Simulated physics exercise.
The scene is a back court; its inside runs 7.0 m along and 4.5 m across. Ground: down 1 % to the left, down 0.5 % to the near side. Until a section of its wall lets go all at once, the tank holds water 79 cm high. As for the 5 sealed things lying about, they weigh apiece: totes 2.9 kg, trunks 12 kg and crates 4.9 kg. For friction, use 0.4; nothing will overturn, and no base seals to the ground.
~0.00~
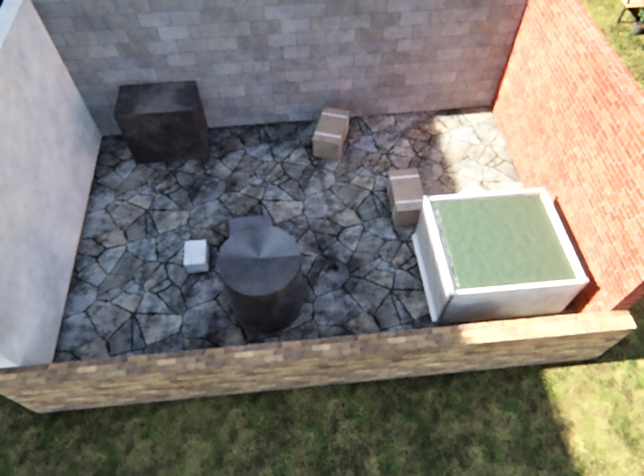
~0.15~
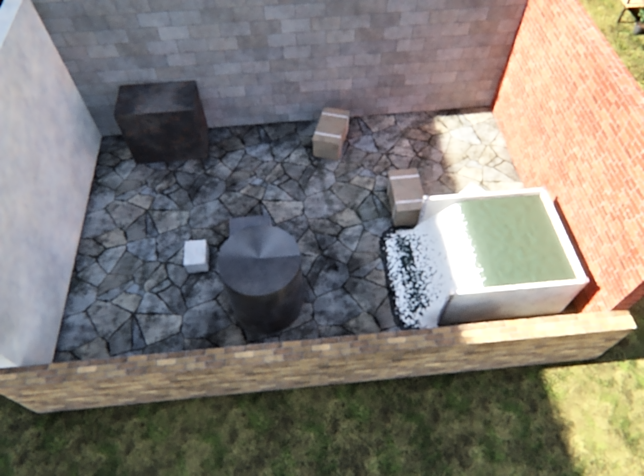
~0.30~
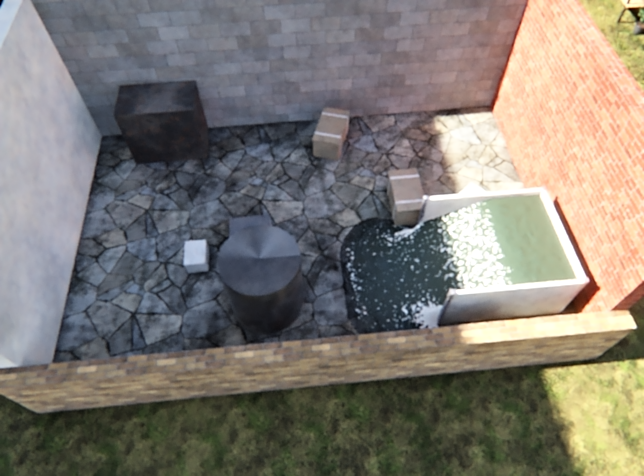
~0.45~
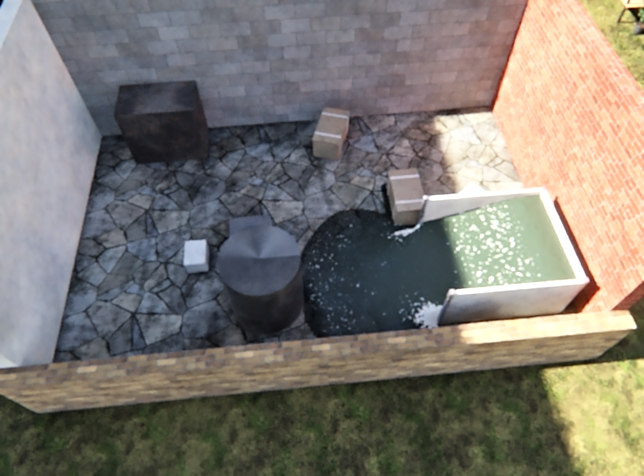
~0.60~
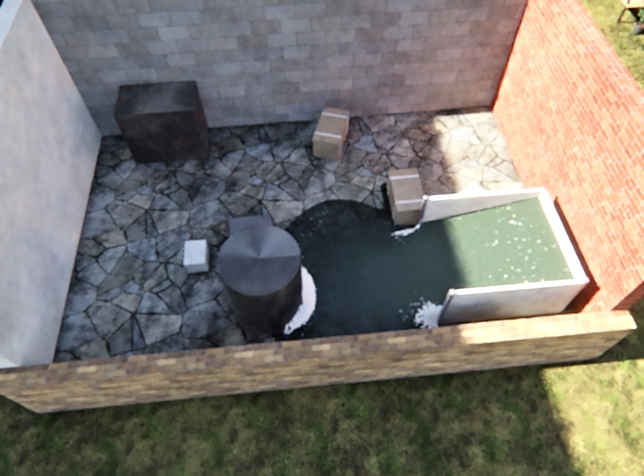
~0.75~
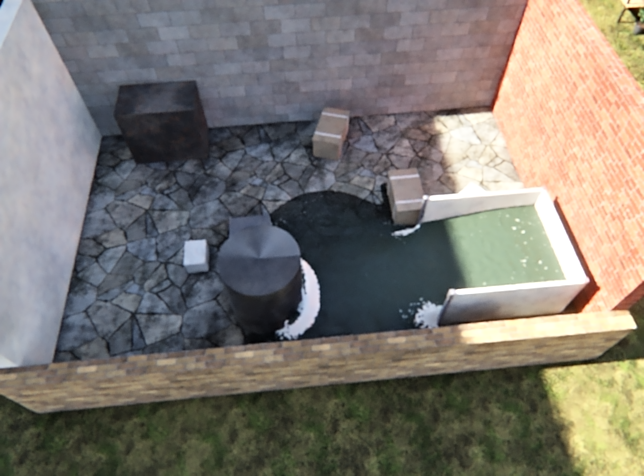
Water pouring from the open left side of a white tank, spreading across a walled stone court and foaming against a dark drum.
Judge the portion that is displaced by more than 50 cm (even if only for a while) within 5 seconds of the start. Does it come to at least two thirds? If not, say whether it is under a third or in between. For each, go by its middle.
Most likely the fraction ends up somewhere in the middle, I'd say.
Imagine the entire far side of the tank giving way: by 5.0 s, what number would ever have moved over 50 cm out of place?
So the tally would be 5.
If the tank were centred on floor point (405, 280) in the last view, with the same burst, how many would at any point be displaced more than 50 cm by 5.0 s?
That would give 3.
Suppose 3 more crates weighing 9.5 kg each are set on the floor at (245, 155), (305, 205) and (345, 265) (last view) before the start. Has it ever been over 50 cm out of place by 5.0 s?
Check, in order - exceeded, exceeded, exceeded.
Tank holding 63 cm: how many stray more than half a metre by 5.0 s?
With that change, 2 of them.
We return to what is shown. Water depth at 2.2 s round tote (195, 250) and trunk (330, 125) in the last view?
13 and 0 cm.
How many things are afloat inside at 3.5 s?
Just then, the number is 2.
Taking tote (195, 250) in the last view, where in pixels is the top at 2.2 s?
Roughly (72, 257) in the same view.
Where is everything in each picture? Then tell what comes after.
A crate at (250, 227) rests on the ground; a tote at (195, 252) rests on the ground; 2.3 m2 under water; 0 of 5 have shifted, in the first frame.
A crate at (250, 227) rests on the ground; a tote at (195, 252), on the bottom; water covers 3.3 m2; 0 of 5 have shifted, in the second frame.
A crate at (250, 227) rests on the ground; a tote at (195, 252) rests on the ground; water covers 4.5 m2; 0 of 5 have shifted, in the third frame.
A crate at (250, 227) rests on the ground; a tote at (195, 252) rests on the ground; water covers 5.9 m2; 0 of 5 have shifted, in the fourth frame.
A crate at (250, 227), on the bottom; a tote at (195, 252), on the bottom; 7.0 m2 under water; 0 of 5 have shifted, in the fifth frame.
A crate at (250, 227) rests on the ground; a tote at (195, 252) rests on the ground; water covers 7.9 m2; 0 of 5 have shifted, in the sixth frame.
After 1.1 s 0 of 5 are over 50 cm from their spots; 0 afloat.
After 2.2 s 2 of 5 are over 50 cm from their spots; 2 afloat.
After 3.5 s 2 of 5 are over 50 cm from their spots; 2 afloat.
After 5.0 s 2 of 5 are over 50 cm from their spots, and 3 have been at some point; 2 afloat.
